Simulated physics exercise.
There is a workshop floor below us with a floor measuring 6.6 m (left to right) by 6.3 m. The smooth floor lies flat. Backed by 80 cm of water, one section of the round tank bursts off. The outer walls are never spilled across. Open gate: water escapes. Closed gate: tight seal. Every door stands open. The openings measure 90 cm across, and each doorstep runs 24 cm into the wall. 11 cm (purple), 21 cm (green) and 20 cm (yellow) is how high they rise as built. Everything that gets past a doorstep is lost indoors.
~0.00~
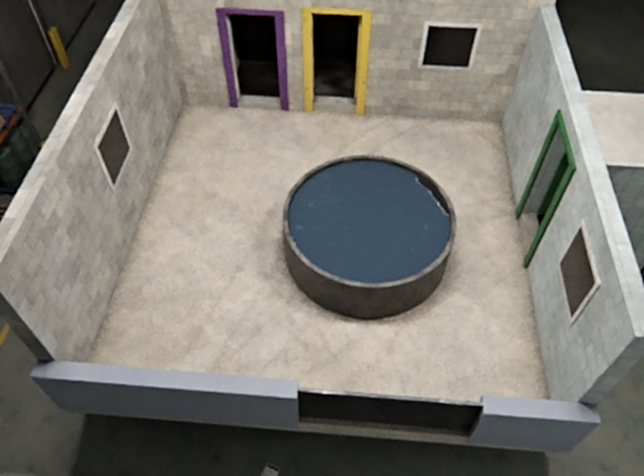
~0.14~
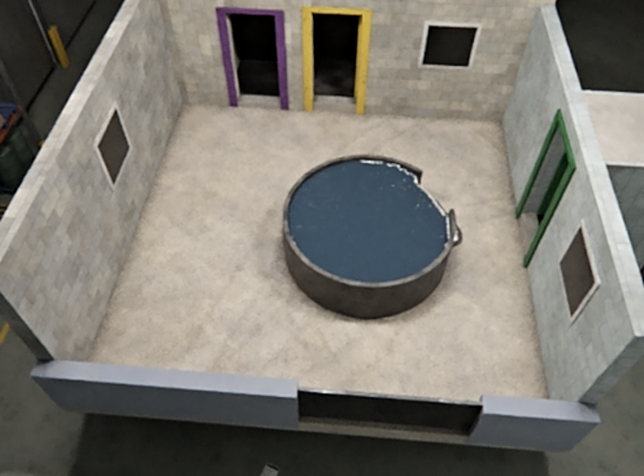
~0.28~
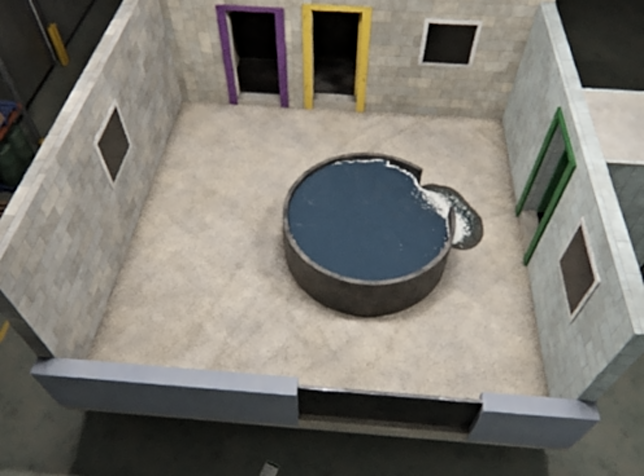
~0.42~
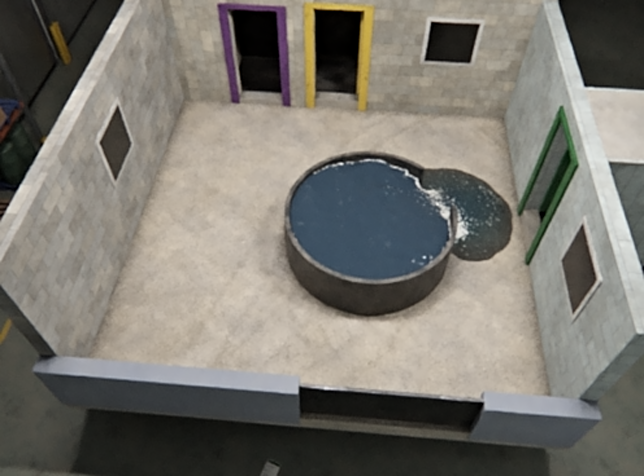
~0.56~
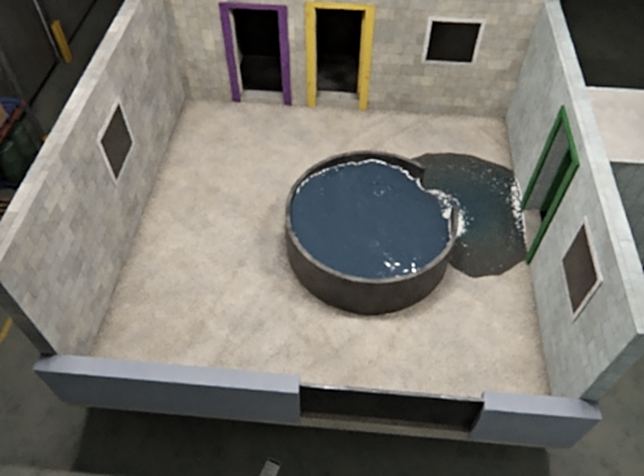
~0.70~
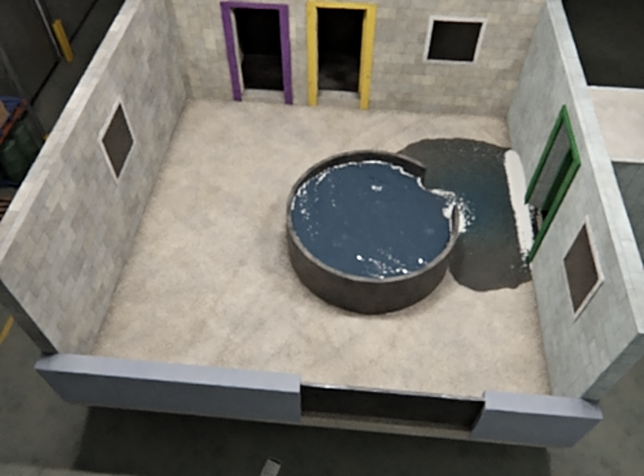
Water broke through the right side of a round tank in a walled room, spread across the pale floor in a widening dark pool, and reached the green door in the right wall.
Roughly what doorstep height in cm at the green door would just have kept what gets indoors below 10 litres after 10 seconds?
A doorstep of about 39 cm.
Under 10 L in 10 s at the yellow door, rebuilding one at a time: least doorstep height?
The yellow door needs around 6.0 cm.
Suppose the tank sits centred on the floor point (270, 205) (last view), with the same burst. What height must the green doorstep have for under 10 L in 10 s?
I'd put it at close to 17 cm.
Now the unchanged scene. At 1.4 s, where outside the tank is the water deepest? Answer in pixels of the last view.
About (502, 122).
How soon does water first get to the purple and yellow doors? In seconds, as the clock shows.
The purple door at 2.8 s, the yellow door at 2.4 s.
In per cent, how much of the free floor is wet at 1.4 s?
Some 20 per cent is wet.
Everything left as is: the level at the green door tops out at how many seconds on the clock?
Around 1.4 s, give or take.
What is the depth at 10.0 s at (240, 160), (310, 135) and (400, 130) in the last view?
About 11, 4 and 8 cm respectively.
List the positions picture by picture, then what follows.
Still water, 80 cm deep, in the round tank at (369, 218); the green door at (540, 200) is dry, in the first picture.
The front is at a hidden place, 0.3 m from the gap at (433, 213); 0.3 m2 of floor is wet, 80 cm left at the back, in the second picture.
The gap is at (433, 212), the front 0.8 m out at (460, 198); the back of the round tank holds 80 cm, in the third picture.
Water pours out at (434, 212) and has run 1.4 m, to (503, 202); about 7 cm deep outside, 80 cm at the back, in the fourth picture.
The gap is at (435, 211), the front 1.9 m out at (513, 176); the back of the round tank holds 80 cm, in the fifth picture.
The front is at (510, 151), 2.3 m from the gap at (436, 210); 4.7 m2 of floor is wet, 79 cm left at the back; water is at the green door at (544, 196), in the sixth picture.
After 1.4 s water covers 20 % of the floor, deepest (57 cm) near (502, 122); 37 cm at the green door, 35 litres in over its 21 cm doorstep.
After 3.0 s water covers 45 % of the floor, deepest (40 cm) near (493, 121); 27 cm at the green door, 140 litres in over its 21 cm doorstep.
After 10.0 s water covers 100 % of the floor, deepest (16 cm) near (310, 299); 11 cm at the green door, 175 litres in over its 21 cm doorstep.
At the green door as built, the water arrived by 0.6 s and peaked near 37 cm at 1.4 s.
Run again over the same 10 s with other heights there, 24 litres in over 34.5 cm, 0 litres over 47 cm. The limit of 10 litres is kept from about 39 cm up.
